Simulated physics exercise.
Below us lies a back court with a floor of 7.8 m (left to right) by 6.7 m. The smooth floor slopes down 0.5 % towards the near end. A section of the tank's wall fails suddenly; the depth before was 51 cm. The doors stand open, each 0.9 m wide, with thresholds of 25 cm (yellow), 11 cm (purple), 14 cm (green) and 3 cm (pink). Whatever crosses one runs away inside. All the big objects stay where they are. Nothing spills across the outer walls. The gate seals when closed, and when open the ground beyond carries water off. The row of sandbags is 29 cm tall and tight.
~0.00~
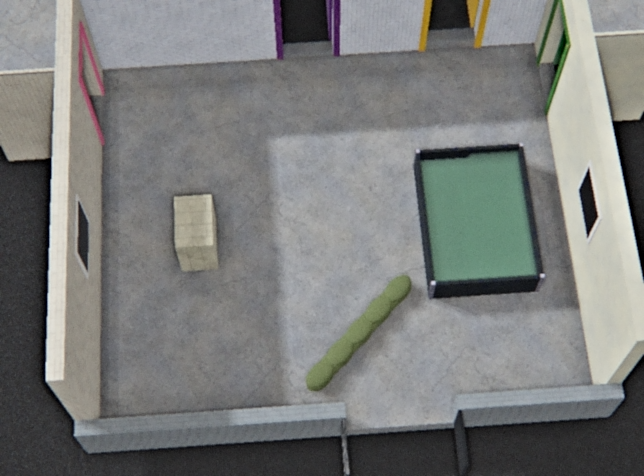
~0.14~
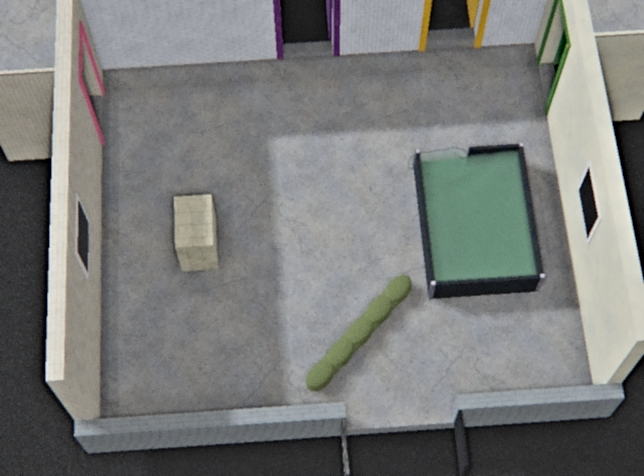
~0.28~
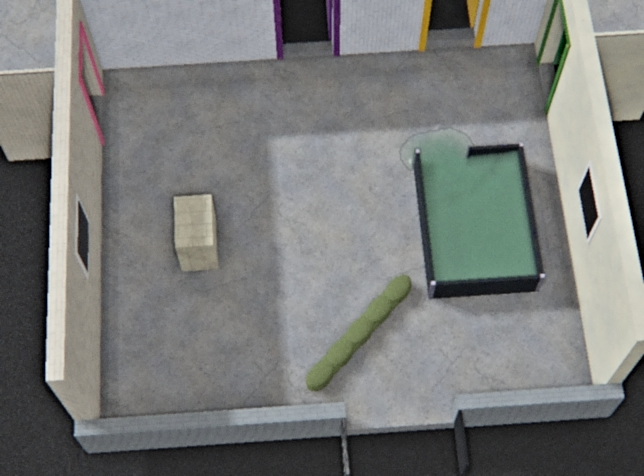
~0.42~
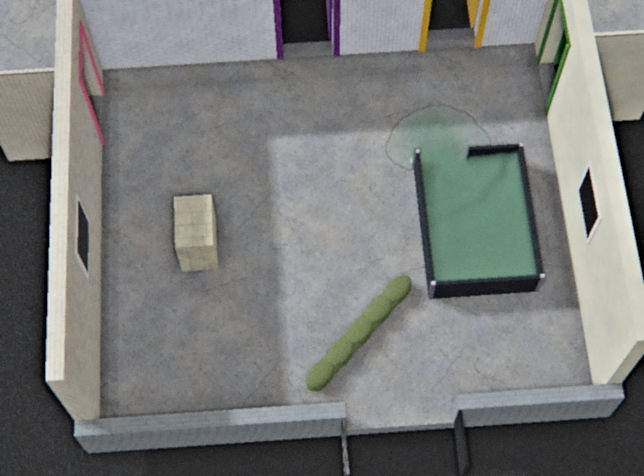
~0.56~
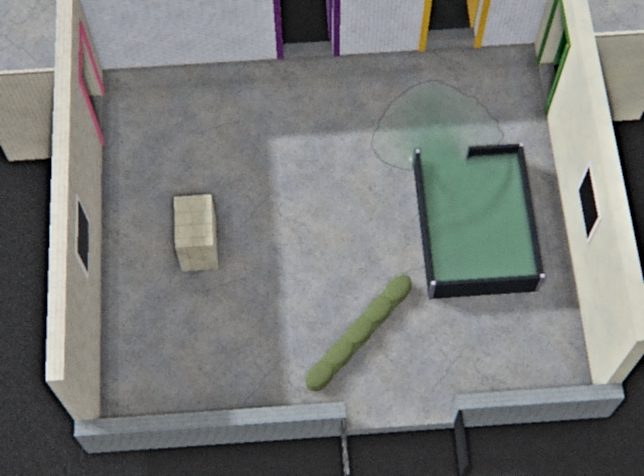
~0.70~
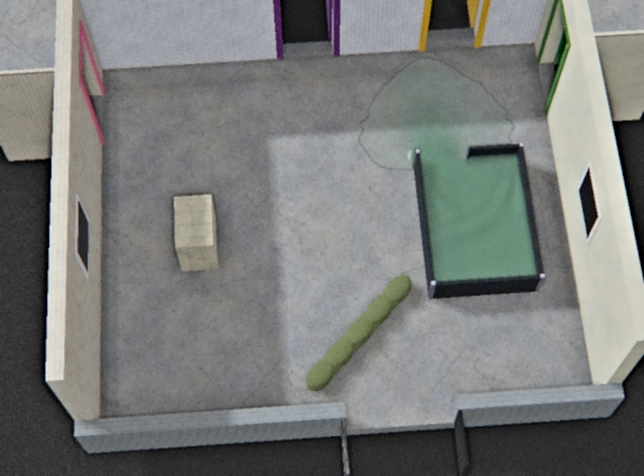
Water poured out through a gap in the far side of the dark-walled green tank and spread in a widening, thinning sheet across the grey floor towards the back wall with the doorways.
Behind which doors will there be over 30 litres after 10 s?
Door by door: At the yellow door it keeps below the limit; at the purple door it keeps below the limit; at the green door it stays under the limit; at the pink door it exceeds the limit.
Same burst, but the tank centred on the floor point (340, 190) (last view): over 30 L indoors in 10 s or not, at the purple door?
Then: Purple above.
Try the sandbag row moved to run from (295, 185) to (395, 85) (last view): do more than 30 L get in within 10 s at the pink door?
Against that limit: Pink not over.
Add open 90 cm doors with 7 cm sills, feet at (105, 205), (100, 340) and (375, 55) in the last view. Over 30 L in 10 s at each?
In turn: Under, below, over.
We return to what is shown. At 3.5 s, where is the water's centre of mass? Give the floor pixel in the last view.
At about (431, 158).
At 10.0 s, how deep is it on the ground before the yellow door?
Roughly 8.0 cm deep.
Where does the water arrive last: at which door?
It is the pink one.
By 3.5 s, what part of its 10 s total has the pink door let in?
About 0 per cent.
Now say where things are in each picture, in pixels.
Still water, 51 cm deep, in the tank at (478, 215), in the first picture.
The front is at (414, 160), 0.5 m from the gap on the tank's far side; 0.2 m2 of floor is under water; 51 cm left at the back of the tank, in the second picture.
The front is at (459, 136), 0.7 m from the gap on the tank's far side; 0.6 m2 of floor is under water; 51 cm left at the back of the tank, in the third picture.
Water pours out on the tank's far side and has run 1.2 m, to (446, 110); typically 5 cm deep outside, 51 cm at the tank's back, in the fourth picture.
Water pours out on the tank's far side and has run 1.6 m, to (423, 88); typically 4 cm deep outside, 51 cm at the tank's back, in the fifth picture.
The front is at (417, 65), 2.1 m from the gap on the tank's far side; 3.3 m2 of floor is under water; 51 cm left at the back of the tank, in the sixth picture.
After 1.4 s water covers 15 % of the floor and is deepest (24 cm) near (434, 156); yellow door 19 cm at the sill, 0 L in, purple door not reached, green door not reached, pink door not reached.
After 2.2 s water covers 20 % of the floor and is deepest (25 cm) near (530, 44); yellow door 21 cm at the sill, 0 L in, purple door 13 cm at the sill, 0 L in, green door 5 cm at the sill, 0 L in, pink door not reached.
After 3.5 s water covers 30 % of the floor and is deepest (21 cm) near (530, 44); yellow door 16 cm at the sill, 0 L in, purple door 10 cm at the sill, 2 L in, green door 13 cm at the sill, 0 L in, pink door not reached.
After 6.0 s water covers 50 % of the floor and is deepest (14 cm) near (403, 60); yellow door 12 cm at the sill, 0 L in, purple door 8 cm at the sill, 3 L in, green door 9 cm at the sill, 2 L in, pink door 9 cm at the sill, 53 L in.
After 10.0 s water covers 70 % of the floor and is deepest (10 cm) near (578, 399); yellow door 8 cm at the sill, 0 L in, purple door 5 cm at the sill, 3 L in, green door 6 cm at the sill, 2 L in, pink door 7 cm at the sill, 111 L in.
